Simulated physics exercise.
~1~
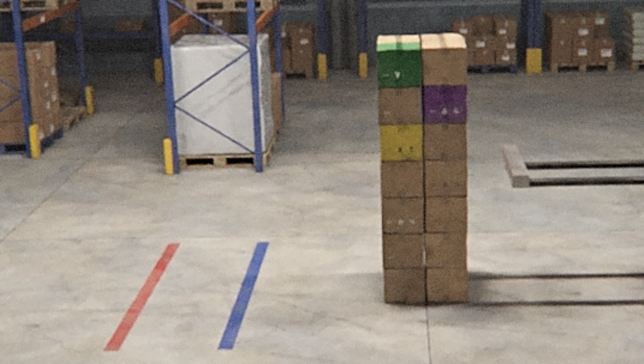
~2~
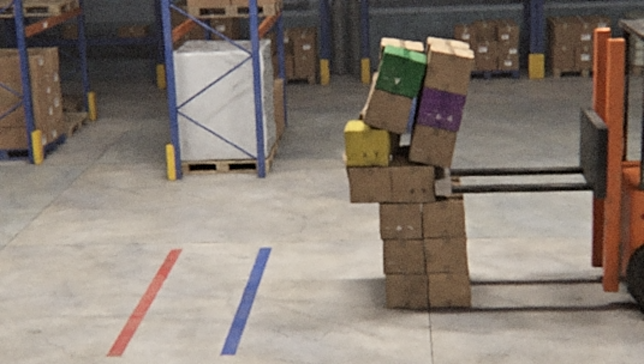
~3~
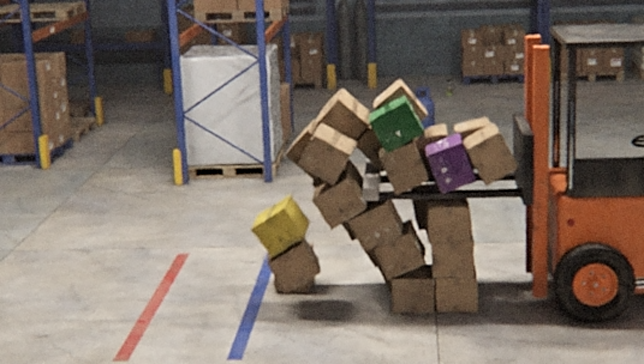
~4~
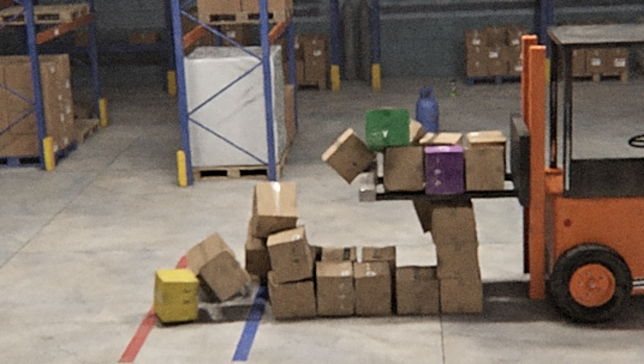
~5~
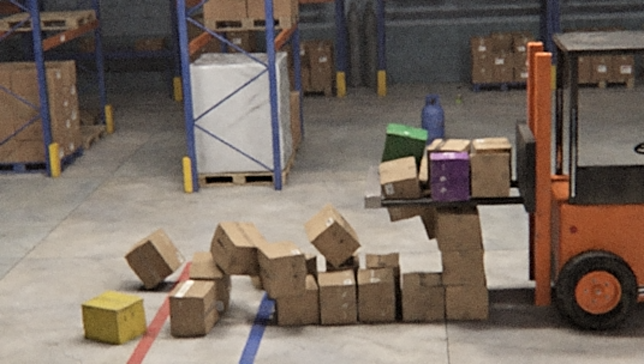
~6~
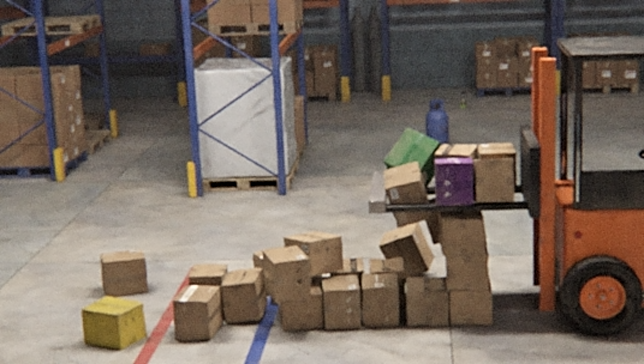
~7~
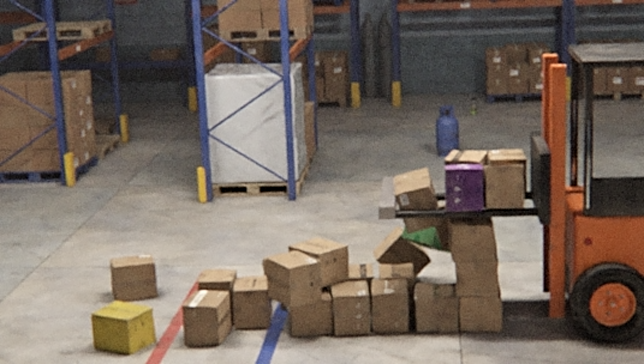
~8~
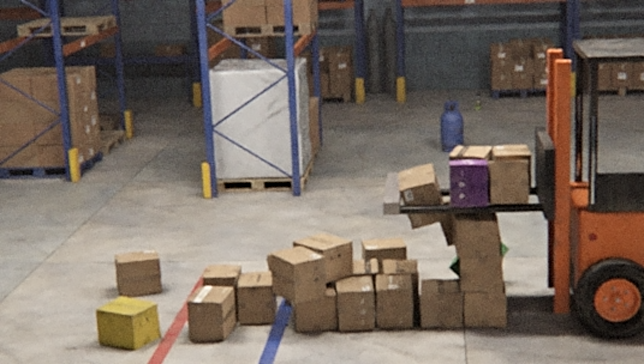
An orange lift truck drives in from the right and pushes its level steel beam into a tall, free-standing stack of cartons. The upper part buckles and leans left, and cartons tumble toward the blue and red stripes on the floor. The yellow carton lands beyond the red stripe and rolls upside down, while the purple one tips onto its side on top of the beam. The truck stops, and the green carton slides down behind the beam. It ends low behind the standing cartons, short of the blue stripe, with several others scattered past it.
